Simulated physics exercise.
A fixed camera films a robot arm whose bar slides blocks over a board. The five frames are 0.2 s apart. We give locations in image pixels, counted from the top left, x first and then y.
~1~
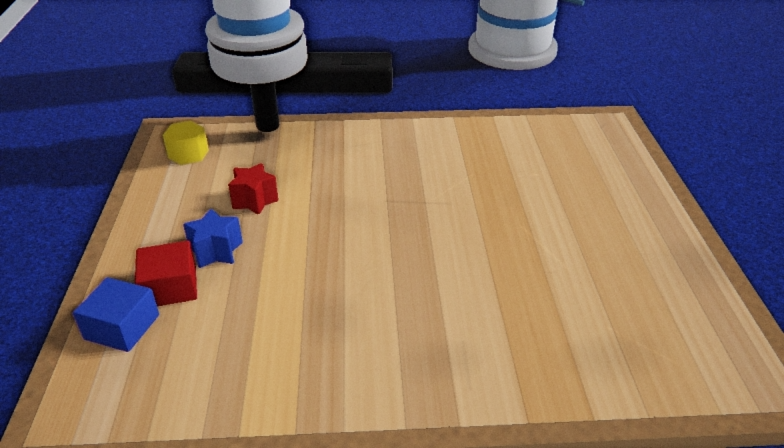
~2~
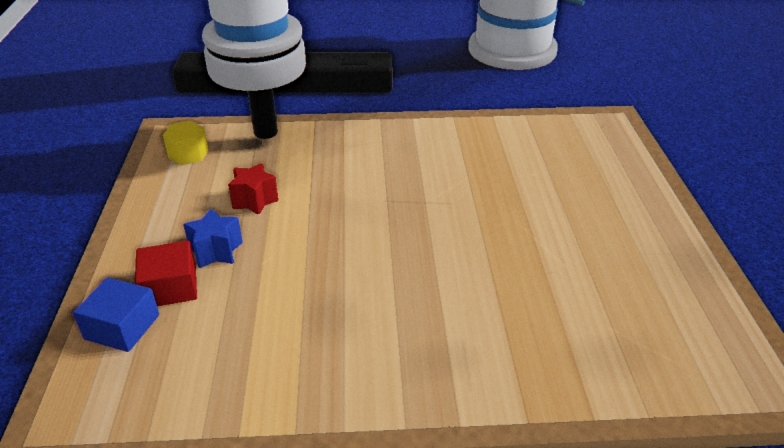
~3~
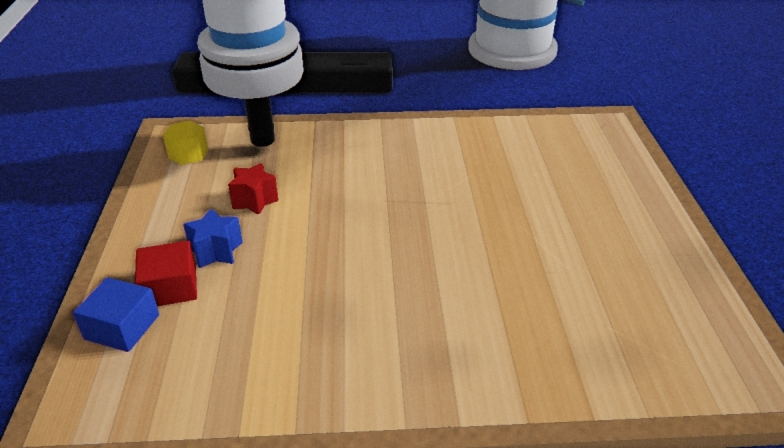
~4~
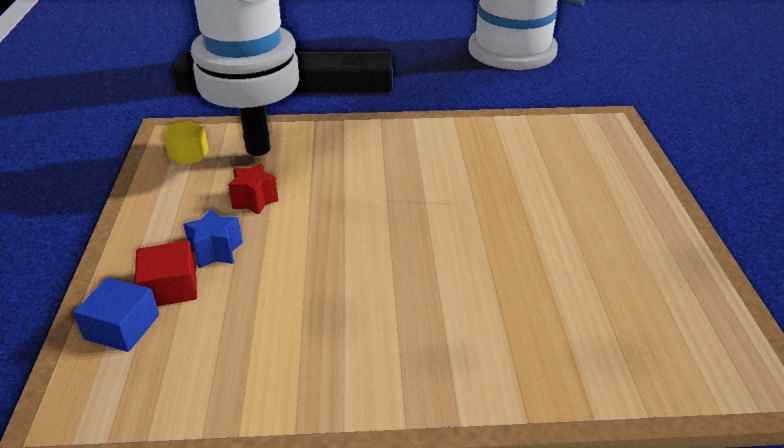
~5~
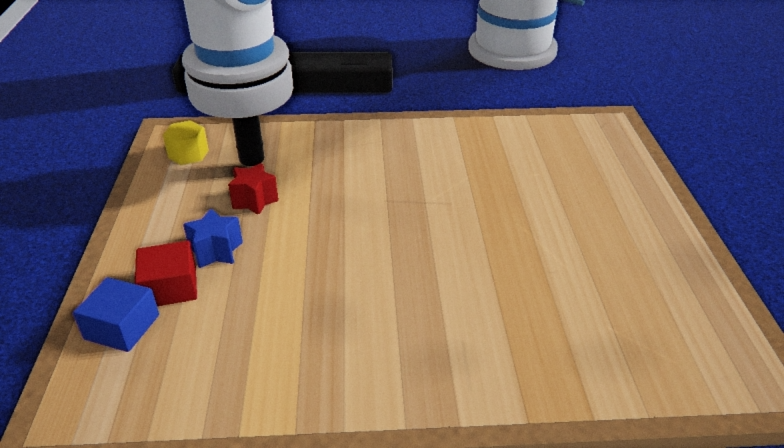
A white robotic arm with a blue band and a short black rod pointing down stands at the upper left of a striped wooden board on a blue surface, seen from above at an angle. Along the board's left side sit a yellow block, a red star, a blue star, a red block and a blue block. The arm slides slightly toward the viewer and left, bringing its rod near the red star, while the blocks and camera stay still.
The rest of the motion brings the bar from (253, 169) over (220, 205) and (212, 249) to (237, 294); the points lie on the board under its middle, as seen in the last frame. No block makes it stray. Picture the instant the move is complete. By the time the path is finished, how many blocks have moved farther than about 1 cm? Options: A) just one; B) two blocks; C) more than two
(B)
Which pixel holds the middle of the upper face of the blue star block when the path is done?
Final place: (244, 290).
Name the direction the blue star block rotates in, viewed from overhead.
From above, the blue star block will be seen to turn clockwise.
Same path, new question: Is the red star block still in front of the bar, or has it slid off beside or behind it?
No longer ahead of the bar.
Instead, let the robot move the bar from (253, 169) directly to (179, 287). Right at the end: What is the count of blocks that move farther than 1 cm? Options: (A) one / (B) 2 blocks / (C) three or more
Letter C.
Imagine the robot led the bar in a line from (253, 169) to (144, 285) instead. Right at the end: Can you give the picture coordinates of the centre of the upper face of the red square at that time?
At the end it should sit near (160, 279).
What follows on the original path. One third of the way, bar (218, 196); red star block (246, 183), turned 60° anticlockwise.
Two thirds of the way, bar (210, 241); blue star block (216, 244), turned 20° clockwise; red star block (245, 185), turned 75° anticlockwise.
At the end, bar (235, 284); red square not moved; blue star block (244, 290), turned 20° clockwise; red star block (245, 185), turned 75° anticlockwise.
